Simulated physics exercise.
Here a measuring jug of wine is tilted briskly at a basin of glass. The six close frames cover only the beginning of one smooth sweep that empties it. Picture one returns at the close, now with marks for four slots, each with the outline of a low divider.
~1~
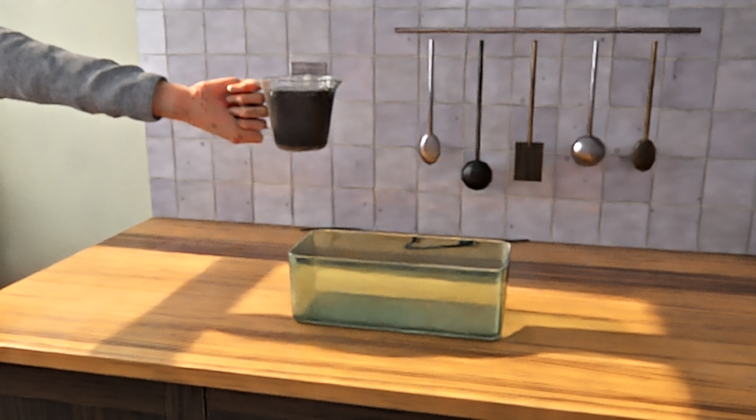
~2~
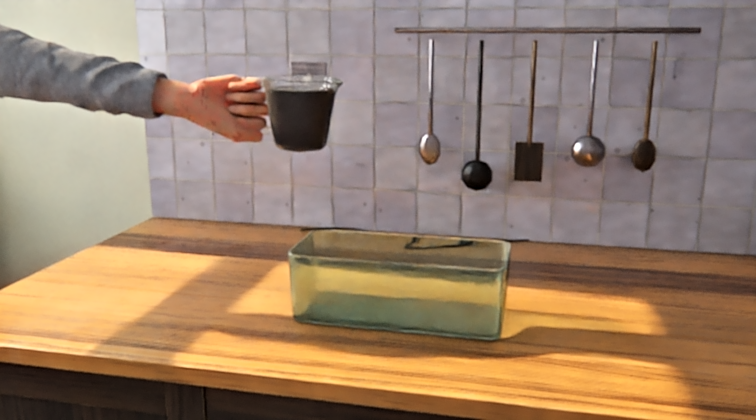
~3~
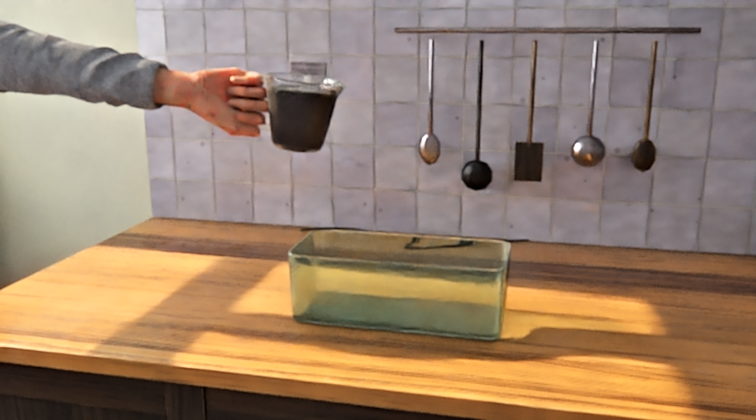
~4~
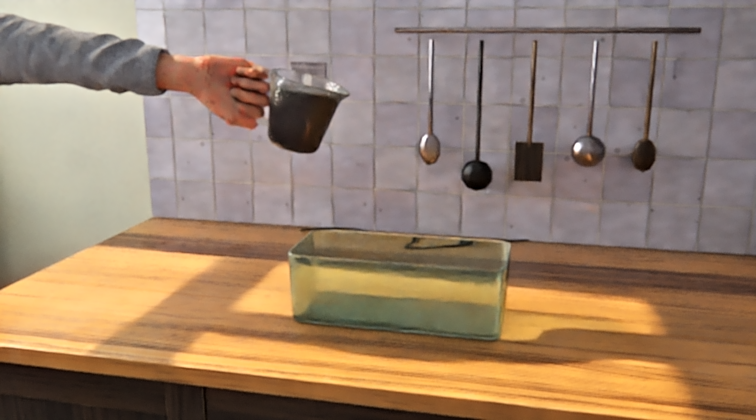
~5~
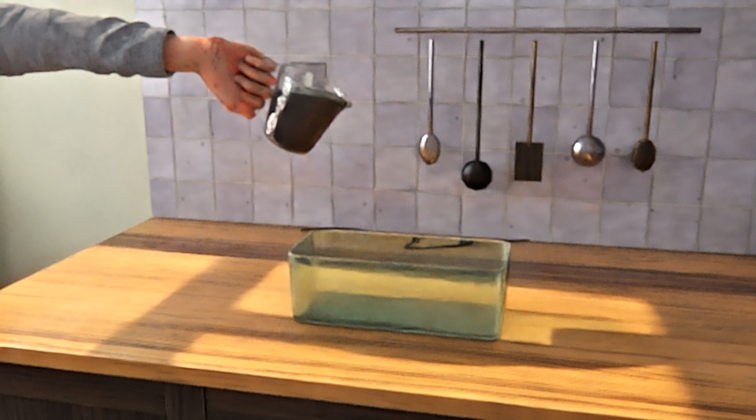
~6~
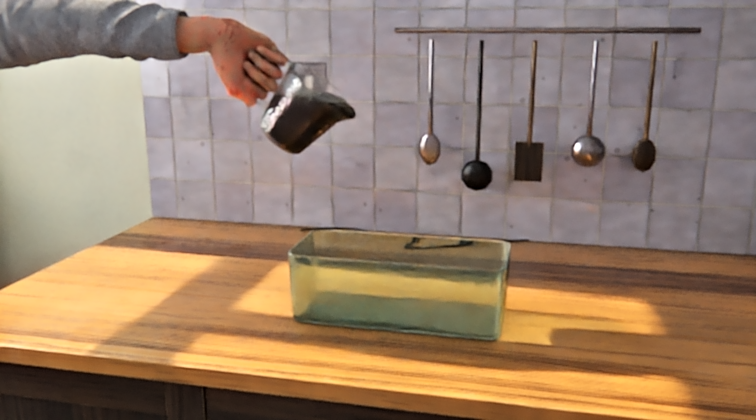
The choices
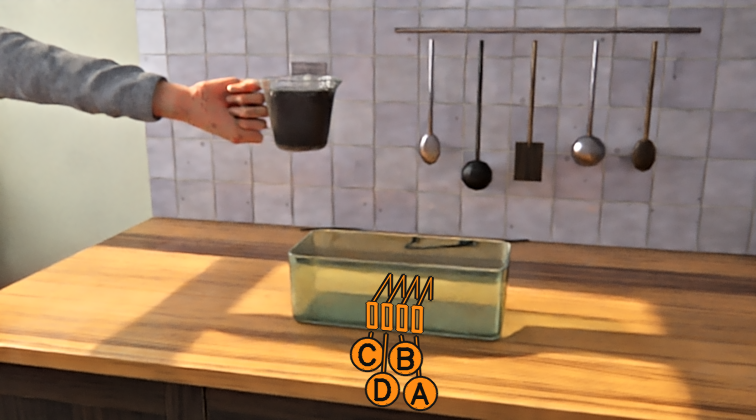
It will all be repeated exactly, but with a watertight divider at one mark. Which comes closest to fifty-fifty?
Take C.
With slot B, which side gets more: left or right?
The left one.
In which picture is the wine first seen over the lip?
Picture 6.
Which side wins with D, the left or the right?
The left side.
On the marked copy, A at (416, 337); B at (401, 335); C at (371, 332); D at (386, 334).
Choosing A, about 77 % ends left of the wall and 14 % right of it; 9 % is lost outside.
Choosing B, about 75 % ends left of the wall and 12 % right of it; 14 % is lost outside.
Choosing C, about 47 % ends left of the wall and 43 % right of it; 10 % is lost outside.
Choosing D, about 64 % ends left of the wall and 24 % right of it; 12 % is lost outside.
